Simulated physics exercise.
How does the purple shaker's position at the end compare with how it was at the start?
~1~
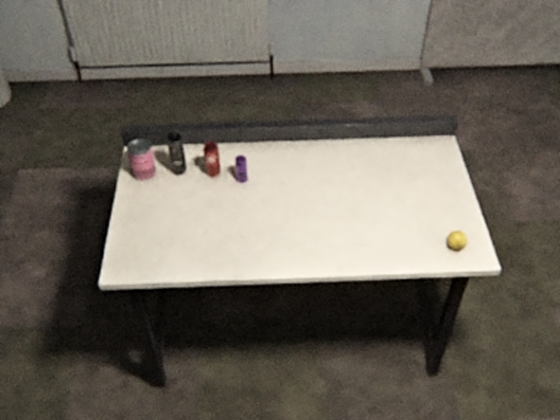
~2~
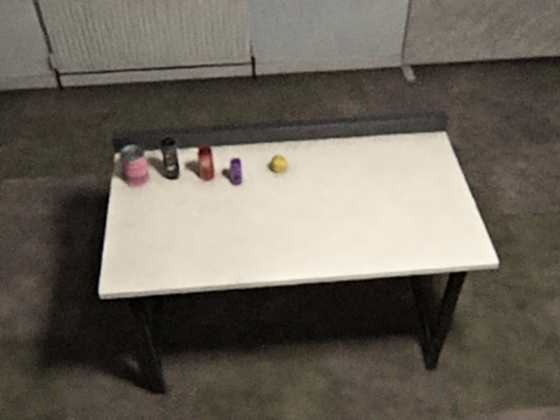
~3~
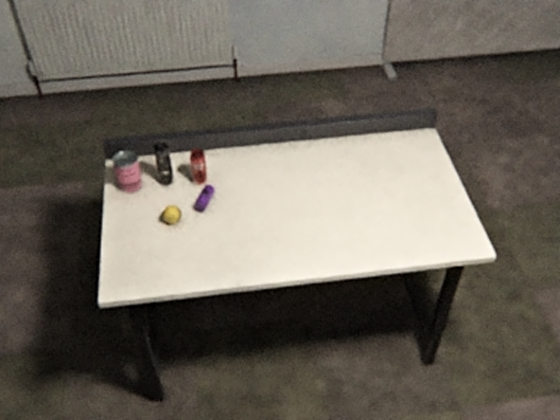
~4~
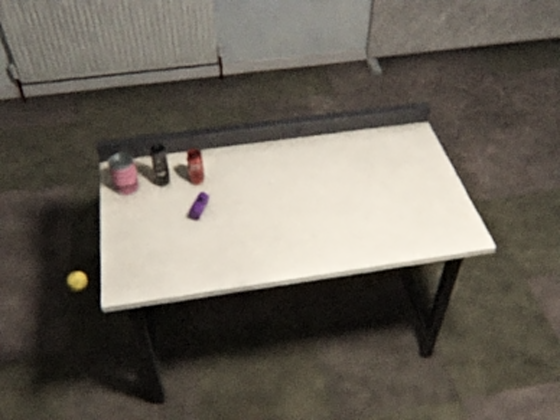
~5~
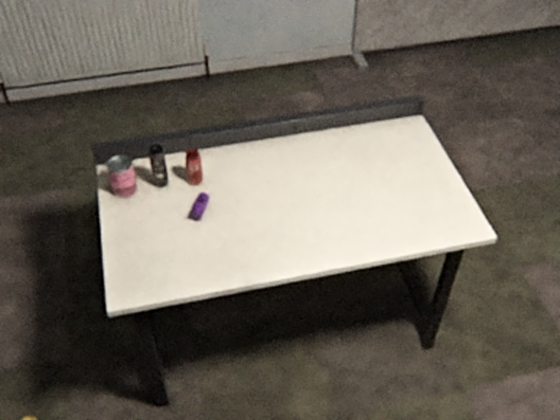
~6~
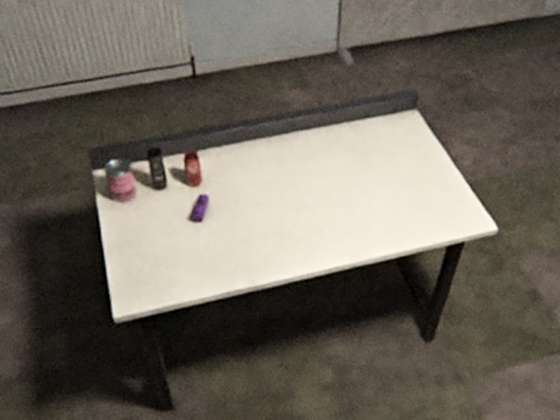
At the start the purple shaker stands upright beside the red can, but at the end it lies on its side on the table, a little nearer the front.
